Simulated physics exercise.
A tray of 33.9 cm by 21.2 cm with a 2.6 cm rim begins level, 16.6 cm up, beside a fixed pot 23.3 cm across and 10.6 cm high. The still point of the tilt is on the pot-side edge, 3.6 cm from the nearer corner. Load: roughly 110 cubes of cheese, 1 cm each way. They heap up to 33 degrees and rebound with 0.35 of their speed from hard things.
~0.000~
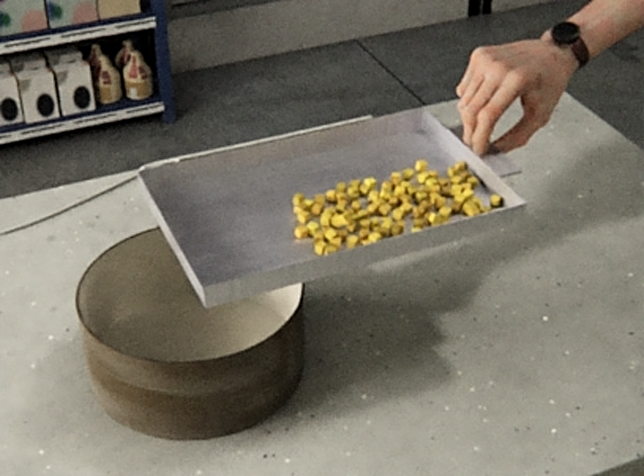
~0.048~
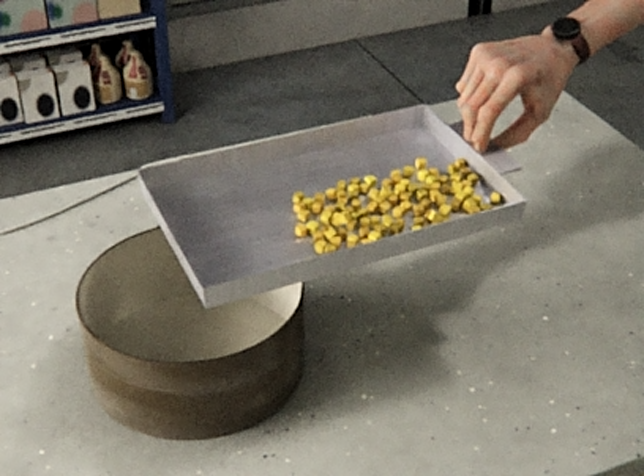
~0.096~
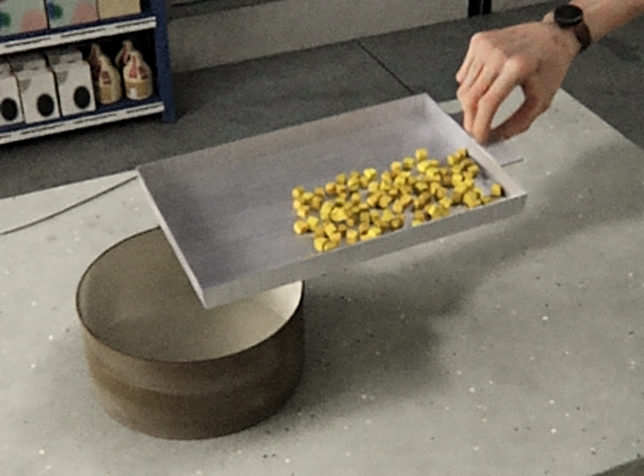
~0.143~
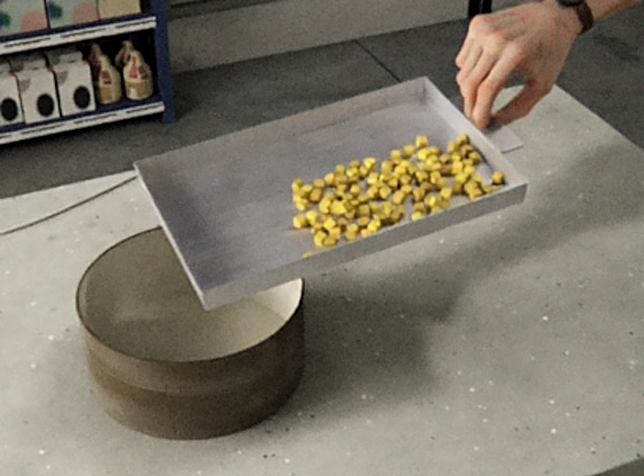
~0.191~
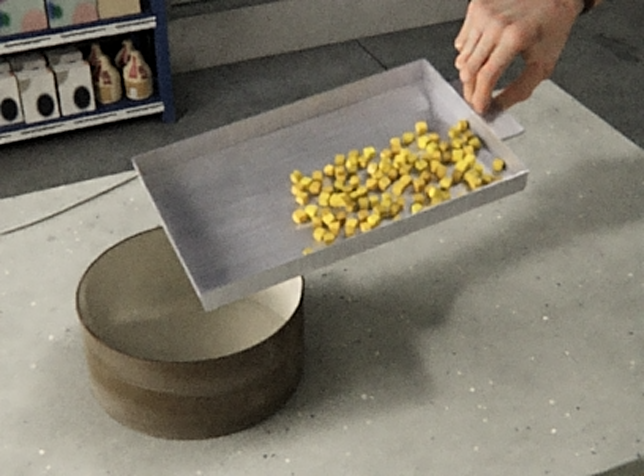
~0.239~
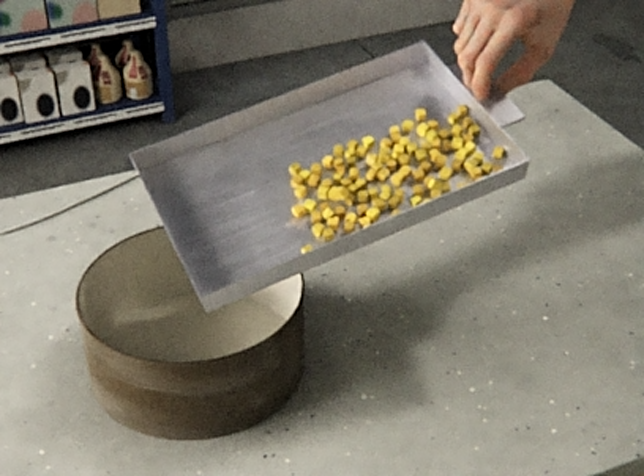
Hand raising the right end of a shallow grey tray of yellow cubes, tilting it gradually above a round brown pot.
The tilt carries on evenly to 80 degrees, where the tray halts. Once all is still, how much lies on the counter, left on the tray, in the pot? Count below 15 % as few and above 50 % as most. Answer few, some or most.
Counter: Most, tray: Some, pot: Few.
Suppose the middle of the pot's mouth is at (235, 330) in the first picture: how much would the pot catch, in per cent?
About 55 per cent.
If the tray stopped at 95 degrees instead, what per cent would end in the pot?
In that case some 0 per cent.
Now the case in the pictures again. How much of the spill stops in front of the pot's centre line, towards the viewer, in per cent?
About 100 per cent.
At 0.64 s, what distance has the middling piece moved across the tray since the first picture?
About 4 cm.
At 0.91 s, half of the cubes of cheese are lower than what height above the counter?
Some 20 cm.
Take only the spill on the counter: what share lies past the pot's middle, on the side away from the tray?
Roughly 90 per cent.
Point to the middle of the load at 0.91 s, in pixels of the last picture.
Around (242, 266).
Then, at 0.64 s, tilt 46 degrees; the tray holds 100 %, the pot 0 %.
After 0.91 s, tilt 67 degrees; the tray holds 95 %, the pot 0 %.
After 1.28 s, tilt 80 degrees; the tray holds 45 %, the pot 0 %.
By 2.7 s all is still; counter 60 %, tray 40 %, pot 0 %.
